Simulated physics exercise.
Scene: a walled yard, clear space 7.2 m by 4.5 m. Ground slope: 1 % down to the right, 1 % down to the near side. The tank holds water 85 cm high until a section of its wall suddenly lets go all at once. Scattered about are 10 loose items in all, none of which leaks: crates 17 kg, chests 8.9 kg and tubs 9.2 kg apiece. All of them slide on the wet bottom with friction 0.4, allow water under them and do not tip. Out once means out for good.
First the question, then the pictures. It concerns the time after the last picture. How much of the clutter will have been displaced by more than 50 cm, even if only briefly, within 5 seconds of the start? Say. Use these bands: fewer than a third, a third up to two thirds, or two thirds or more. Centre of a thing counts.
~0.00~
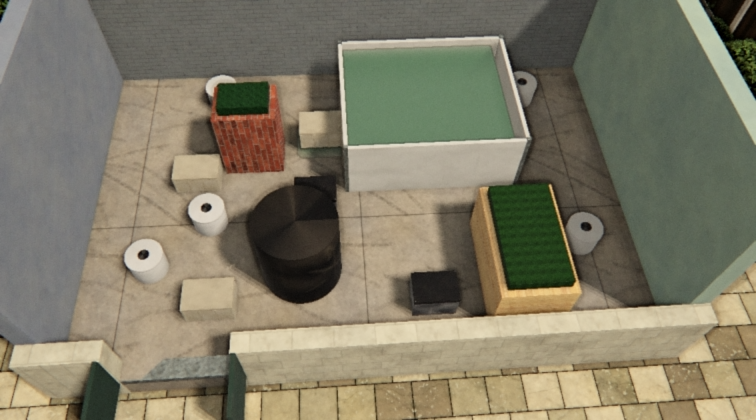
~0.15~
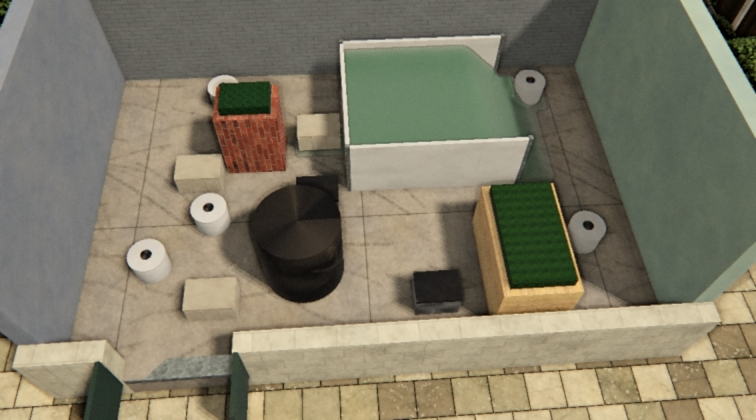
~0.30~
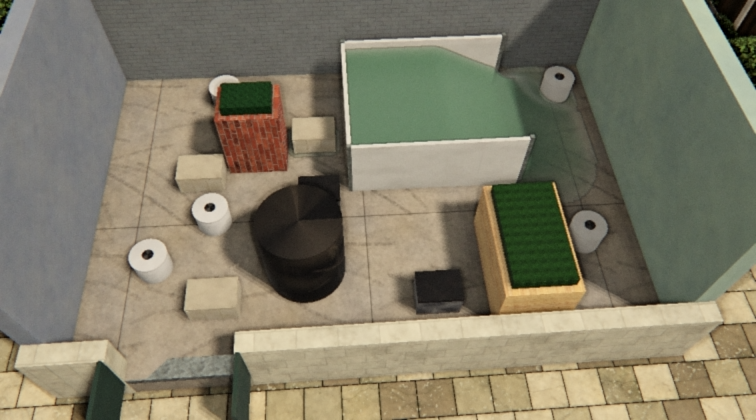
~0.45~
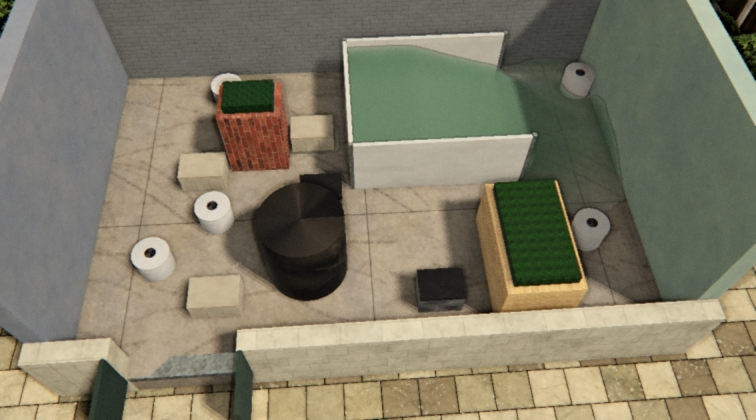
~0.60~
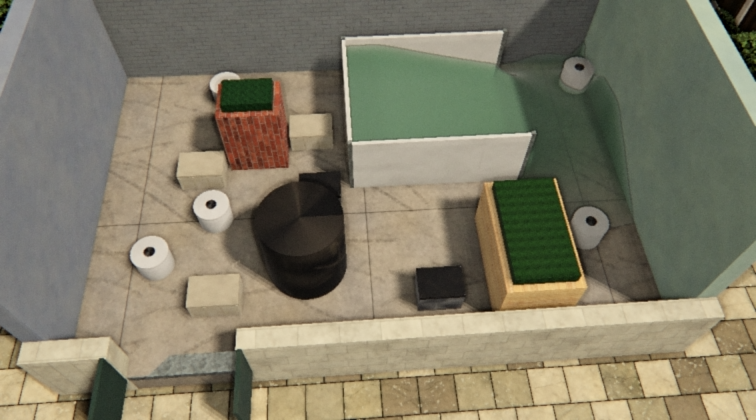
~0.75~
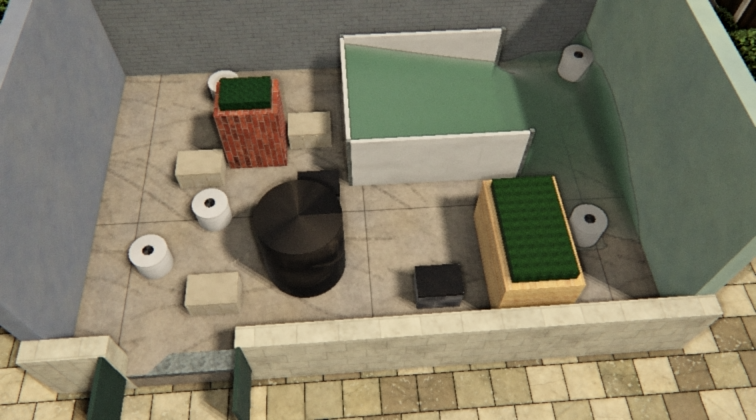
It falls in a third up to two thirds.
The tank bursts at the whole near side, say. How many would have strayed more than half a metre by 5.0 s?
That gives 9 of them.
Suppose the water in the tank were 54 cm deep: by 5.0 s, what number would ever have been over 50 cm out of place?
It would come to 3 of them.
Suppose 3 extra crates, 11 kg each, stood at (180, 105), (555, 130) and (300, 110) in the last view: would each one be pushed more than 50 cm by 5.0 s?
So it's gets above, then gets above, then stays below.
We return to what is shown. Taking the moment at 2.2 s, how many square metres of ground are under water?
About 12 m2 is covered.
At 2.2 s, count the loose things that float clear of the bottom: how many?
Tally: 2 of them.
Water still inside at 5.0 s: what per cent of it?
Somewhere near 100 percent, give or take.
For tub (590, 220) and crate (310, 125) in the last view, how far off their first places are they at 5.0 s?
Distances: 120 cm; 20 cm.
After 1.1 s 1 of 10 are over 50 cm from their spots; 1 afloat.
After 2.2 s 1 of 10 are over 50 cm from their spots; 2 afloat.
After 3.5 s 3 of 10 are over 50 cm from their spots; 2 afloat.
After 5.0 s 3 of 10 are over 50 cm from their spots, and 5 have been at some point; 2 afloat.
